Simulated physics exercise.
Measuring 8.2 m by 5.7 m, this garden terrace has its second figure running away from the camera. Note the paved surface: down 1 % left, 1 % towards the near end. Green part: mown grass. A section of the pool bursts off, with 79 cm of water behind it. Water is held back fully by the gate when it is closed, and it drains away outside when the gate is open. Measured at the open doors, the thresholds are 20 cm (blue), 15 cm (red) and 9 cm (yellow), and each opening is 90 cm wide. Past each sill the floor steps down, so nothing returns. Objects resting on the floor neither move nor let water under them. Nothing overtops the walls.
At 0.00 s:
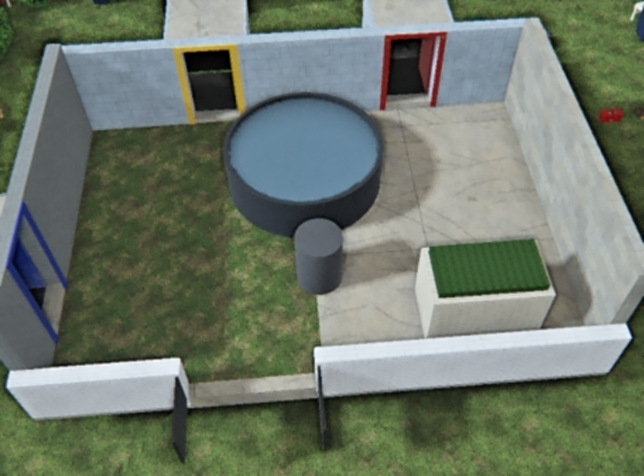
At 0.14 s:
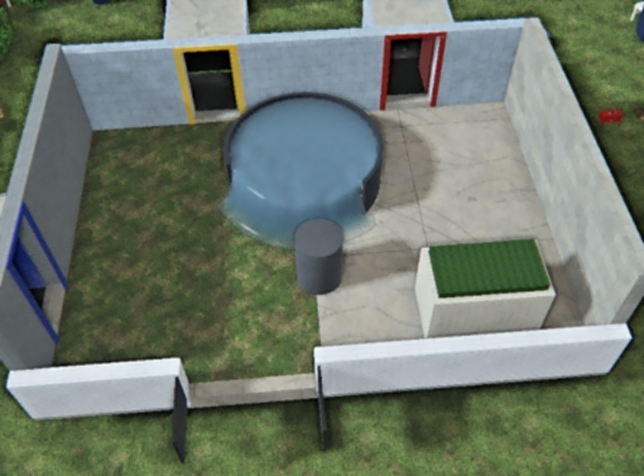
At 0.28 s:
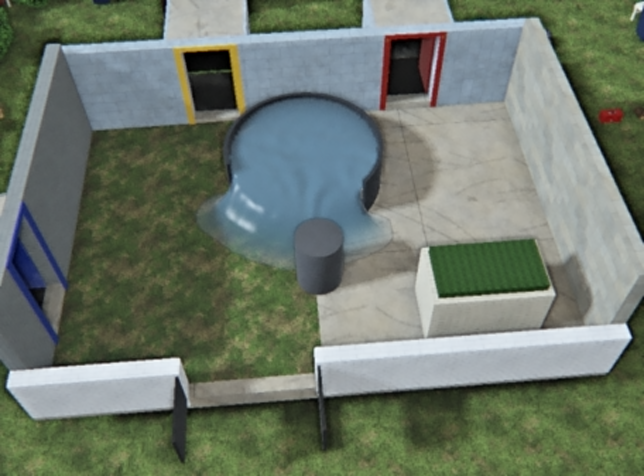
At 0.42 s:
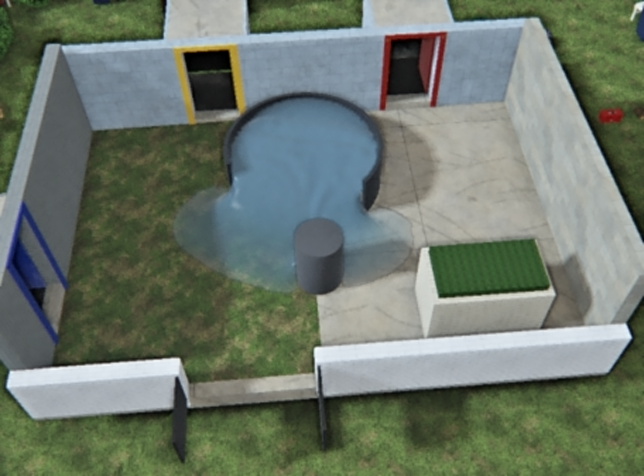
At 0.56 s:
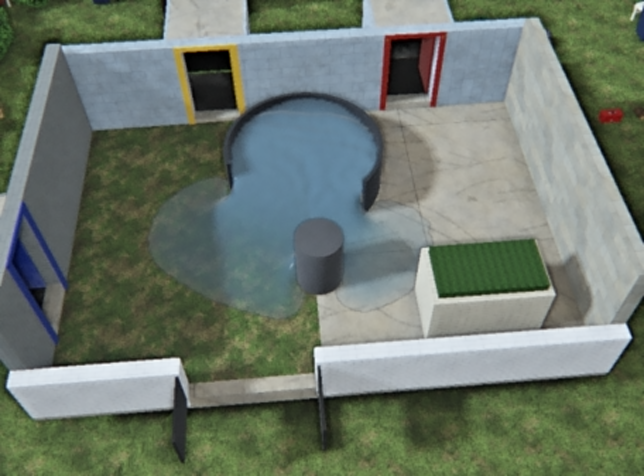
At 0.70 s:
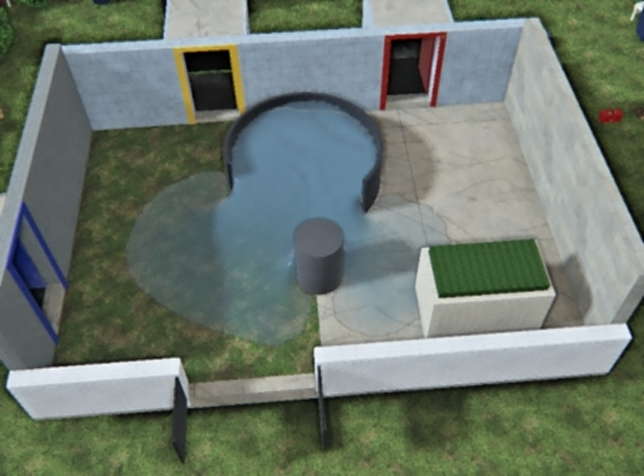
Water bursting from the front of a round dark pool, spreading around a grey cylinder across grass and paving in a walled yard.
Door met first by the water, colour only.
Blue.
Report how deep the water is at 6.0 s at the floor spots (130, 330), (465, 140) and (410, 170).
Around 13 cm, 3 cm and 2 cm.
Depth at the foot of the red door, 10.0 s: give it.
Close to 7.0 cm of depth.
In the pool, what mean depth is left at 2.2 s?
Mean depth: About 25 cm.
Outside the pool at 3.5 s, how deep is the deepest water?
About 30 cm.
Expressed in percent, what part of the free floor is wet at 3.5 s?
Wet share: Near 70 percent.
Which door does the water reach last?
That's the yellow one.
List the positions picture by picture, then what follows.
Still water, 79 cm deep, in the pool at (303, 148), in the first picture.
Water pours out at (289, 225) and has run 1.4 m, to (370, 218); deepest outside 37 cm, 79 cm at the pool's back, in the second picture.
Water pours out at (289, 226) and has run 1.7 m, to (387, 239); deepest outside 46 cm, 79 cm at the pool's back, in the third picture.
The front is at (408, 240), 2.0 m from the gap at (290, 228); 4.4 m2 of floor is under water; 78 cm left at the back of the pool, in the fourth picture.
The front is at (429, 252), 2.4 m from the gap at (290, 228); 7.4 m2 of floor is under water; 72 cm left at the back of the pool, in the fifth picture.
Water pours out at (290, 229) and has run 2.7 m, to (131, 259); deepest outside 87 cm, 64 cm at the pool's back, in the sixth picture.
After 1.4 s water covers 50 % of the floor and is deepest (49 cm) near (315, 256); blue door not reached, red door not reached, yellow door not reached.
After 2.2 s water covers 60 % of the floor and is deepest (56 cm) near (48, 395); blue door reached at 1.4 s, red door not reached, yellow door not reached.
After 3.5 s water covers 70 % of the floor and is deepest (30 cm) near (171, 373); blue door reached at 1.4 s, red door not reached, yellow door not reached.
After 6.0 s water covers 95 % of the floor and is deepest (16 cm) near (91, 145); blue door reached at 1.4 s, red door reached at 5.0 s, yellow door not reached.
After 10.0 s water covers 100 % of the floor and is deepest (12 cm) near (69, 275); blue door reached at 1.4 s, red door reached at 5.0 s, yellow door reached at 6.0 s.
